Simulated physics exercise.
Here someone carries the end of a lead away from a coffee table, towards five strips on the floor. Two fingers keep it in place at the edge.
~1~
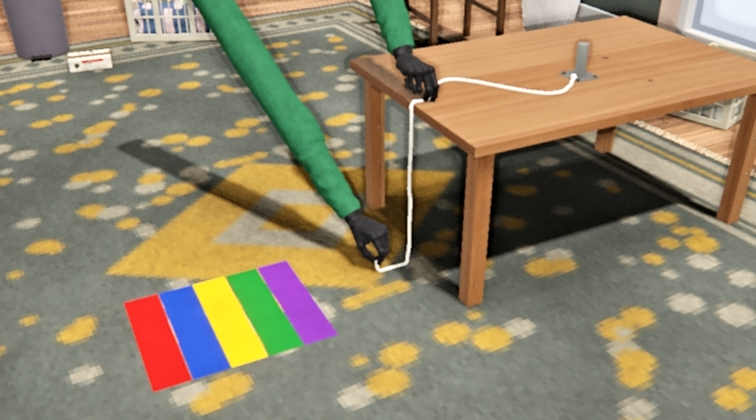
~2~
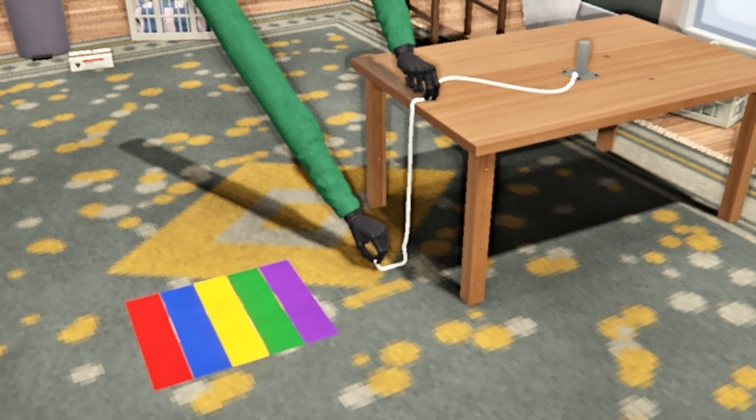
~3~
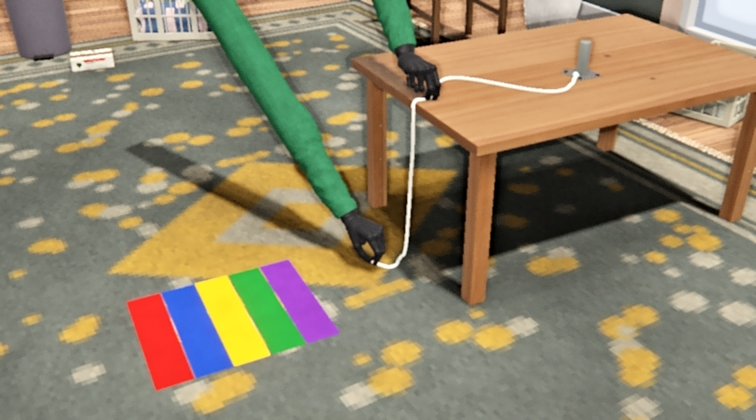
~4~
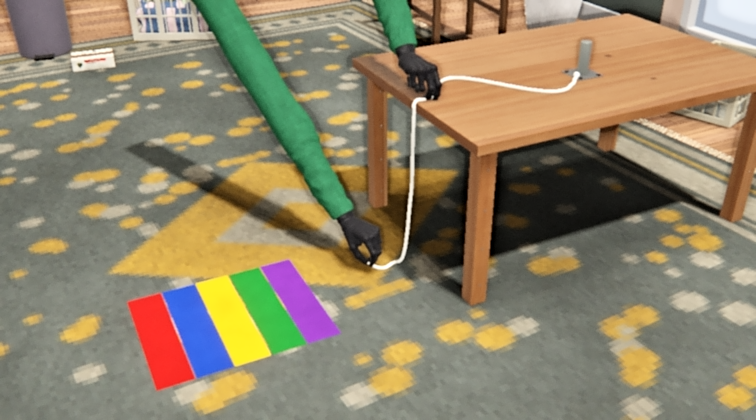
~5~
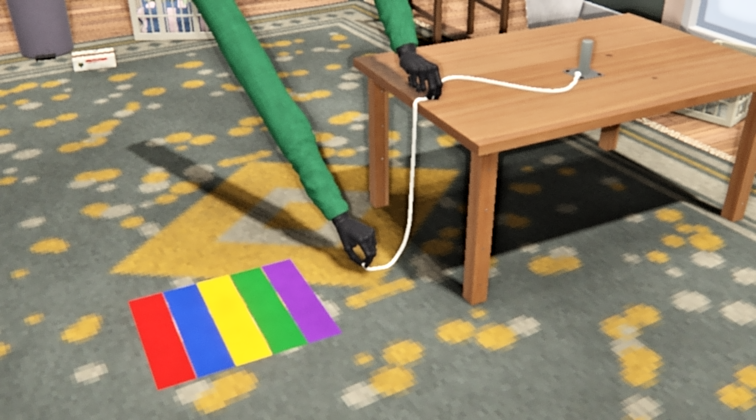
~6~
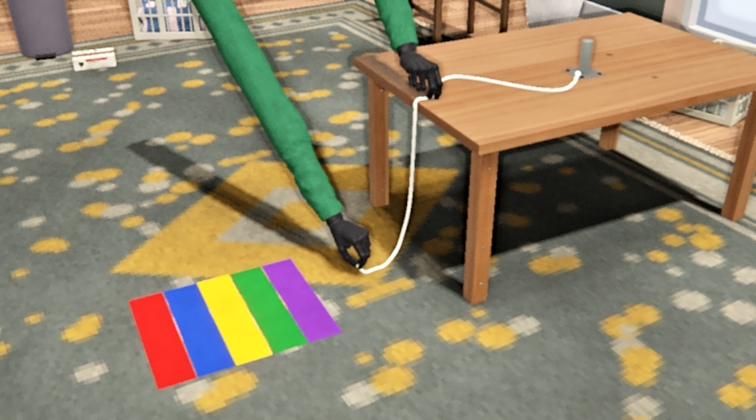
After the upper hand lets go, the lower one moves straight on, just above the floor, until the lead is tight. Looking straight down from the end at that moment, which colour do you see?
You see blue.
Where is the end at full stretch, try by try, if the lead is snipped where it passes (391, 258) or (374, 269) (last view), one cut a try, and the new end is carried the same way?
Around (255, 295) for the first cut and around (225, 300) for the second.
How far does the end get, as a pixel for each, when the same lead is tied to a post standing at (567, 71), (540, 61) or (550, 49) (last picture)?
(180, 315), (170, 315) and (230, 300), roughly.
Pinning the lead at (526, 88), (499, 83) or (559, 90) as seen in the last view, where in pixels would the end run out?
Per try (px, approx.): (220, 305), (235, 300), (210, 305).
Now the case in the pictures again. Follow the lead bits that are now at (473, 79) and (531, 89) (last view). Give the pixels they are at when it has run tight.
At (451, 95), then (505, 85).
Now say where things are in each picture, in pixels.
The first picture shows end (376, 261); purple (312, 324); green (277, 335); yellow (242, 346); blue (205, 357); red (167, 368).
The second picture shows end (376, 261); lead through (569, 86) (507, 87) (440, 81) (412, 110) (410, 178) (406, 240).
The third picture shows end (373, 262).
The fourth picture shows end (369, 263); lead through (571, 85) (508, 86) (442, 81) (414, 110) (412, 178) (406, 241).
The fifth picture shows end (364, 264).
The sixth picture shows end (358, 265); lead through (572, 84) (510, 85) (443, 80) (415, 109) (412, 178) (400, 242).
Early on, end near (244, 297); over yellow.
Midway, end near (212, 306); over yellow.
At the end of the slack, end near (193, 311); over blue. The end stops over the blue strip.
